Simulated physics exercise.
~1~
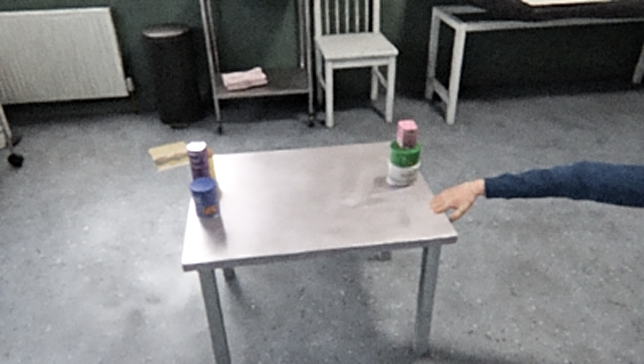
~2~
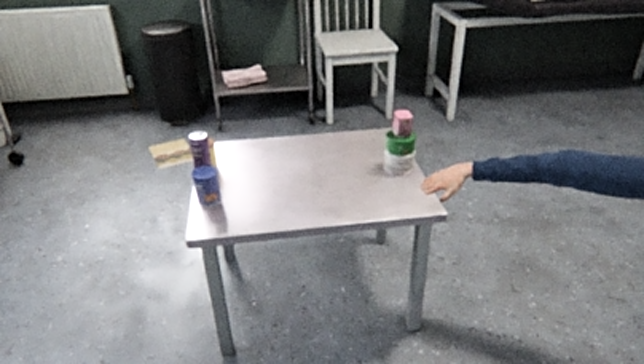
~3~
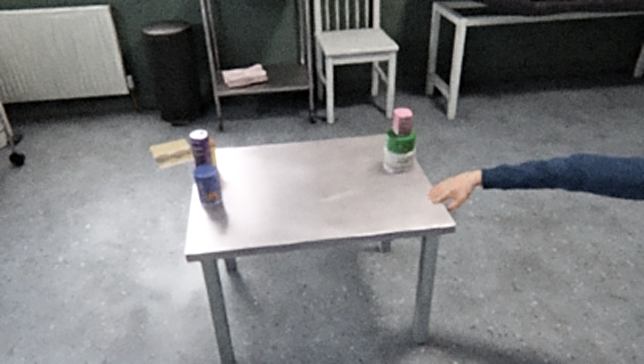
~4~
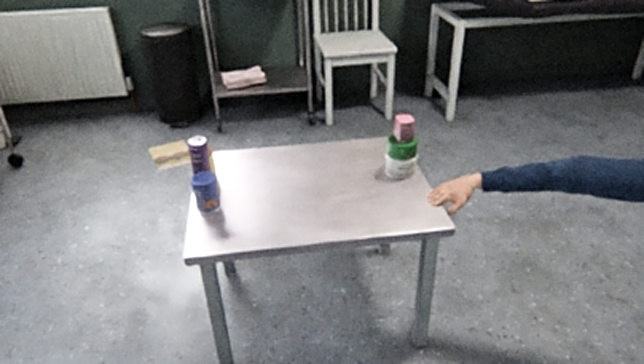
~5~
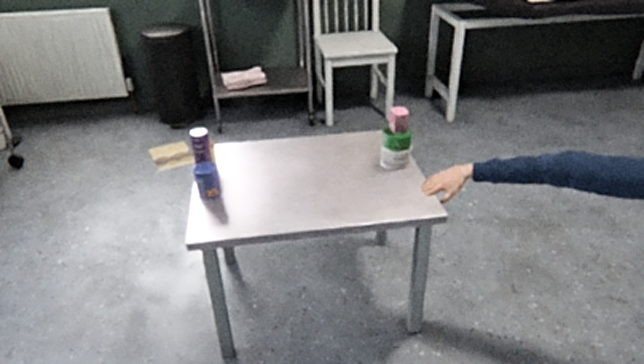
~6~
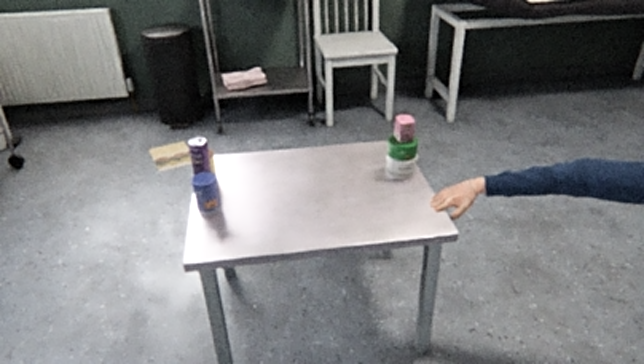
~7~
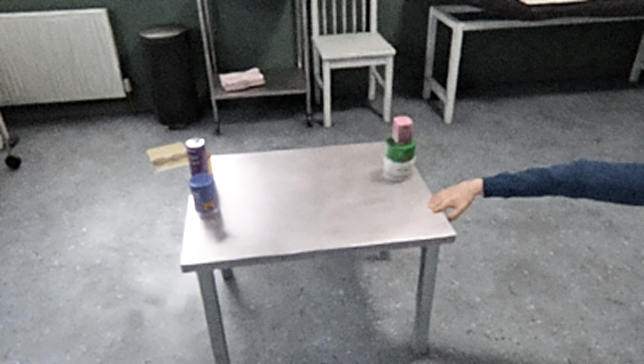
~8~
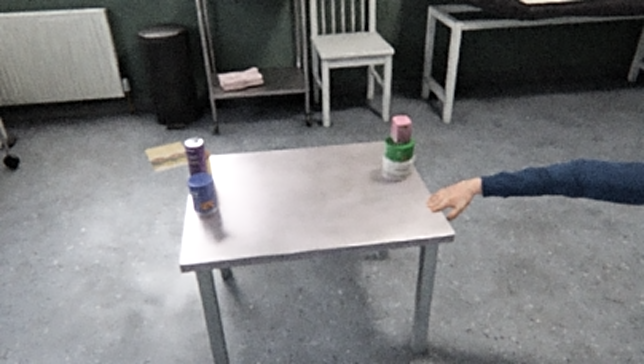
Light work table shifting slightly back and forth with a hand at its right edge, the stacked tubs and cans staying upright.
